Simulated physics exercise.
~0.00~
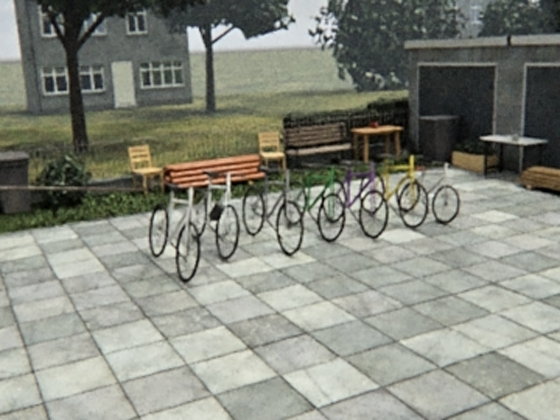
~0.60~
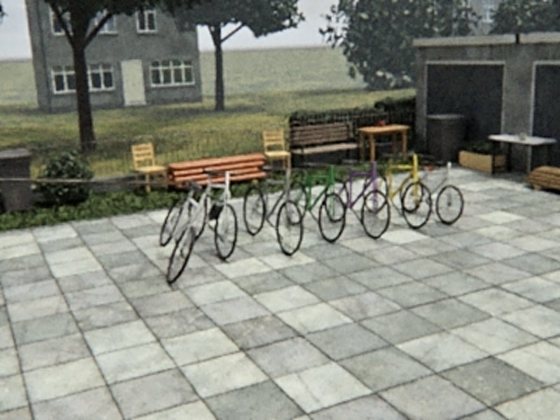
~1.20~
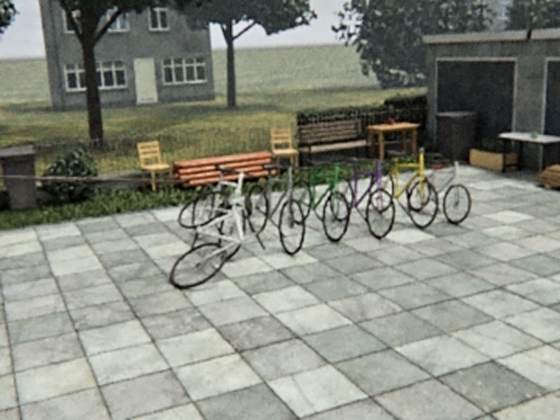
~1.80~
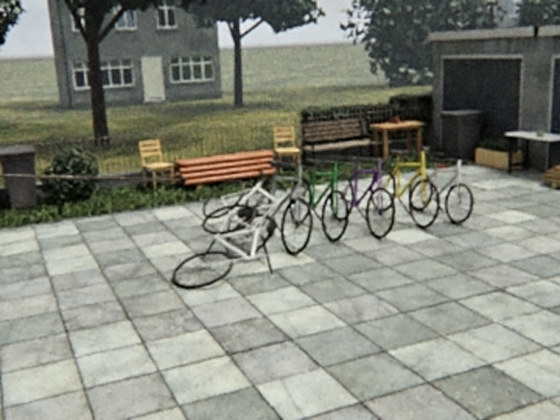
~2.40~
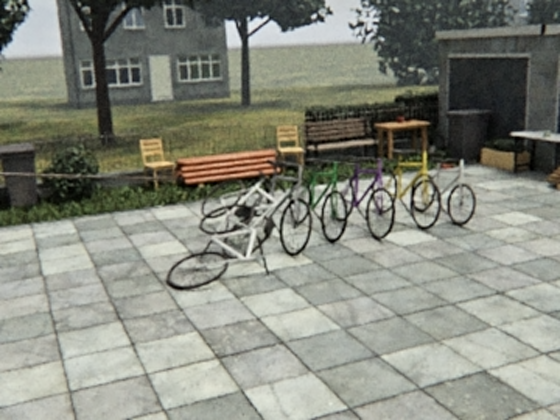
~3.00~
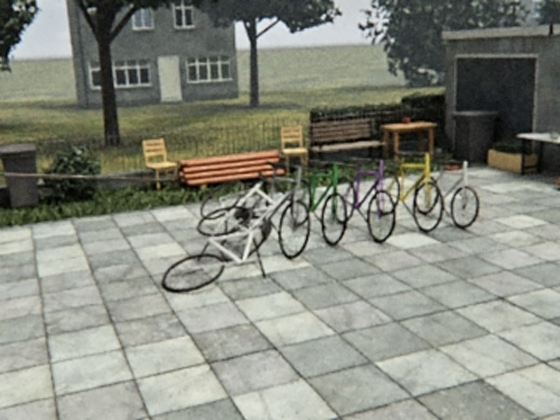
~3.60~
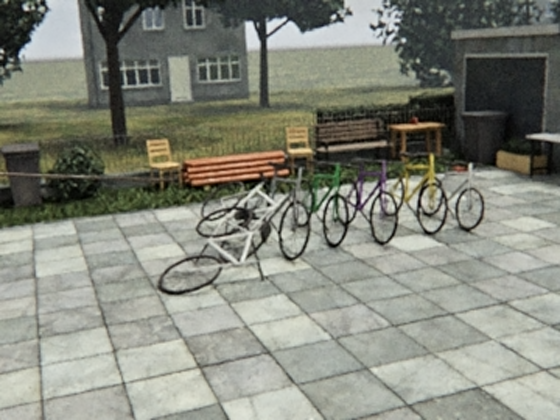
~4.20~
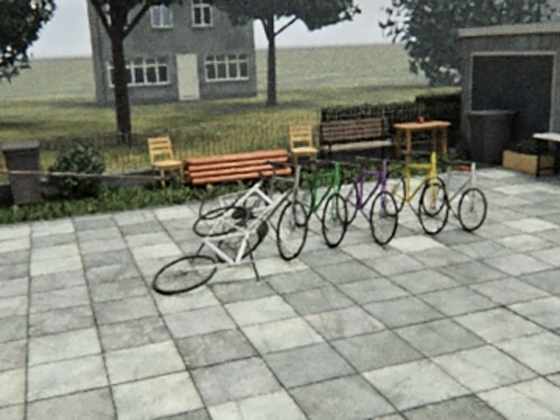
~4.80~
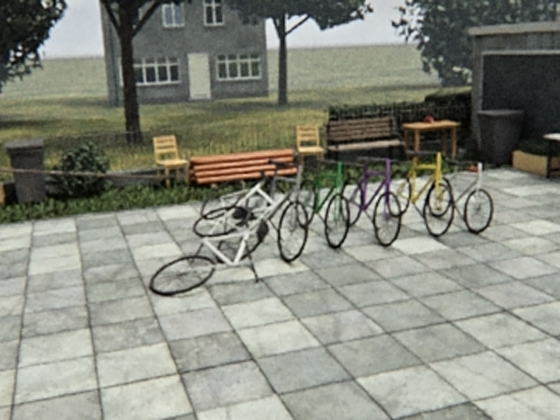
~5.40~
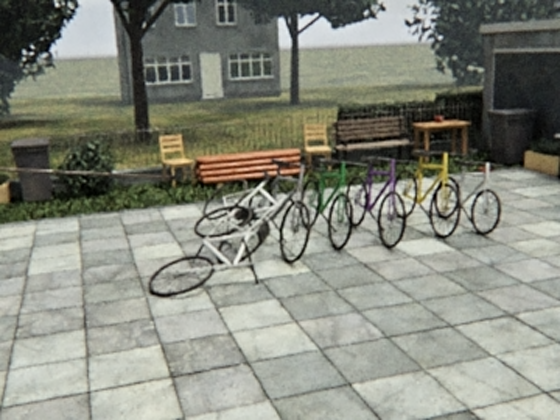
On a paved yard, two white bicycles topple together while the coloured ones beside them stay standing.
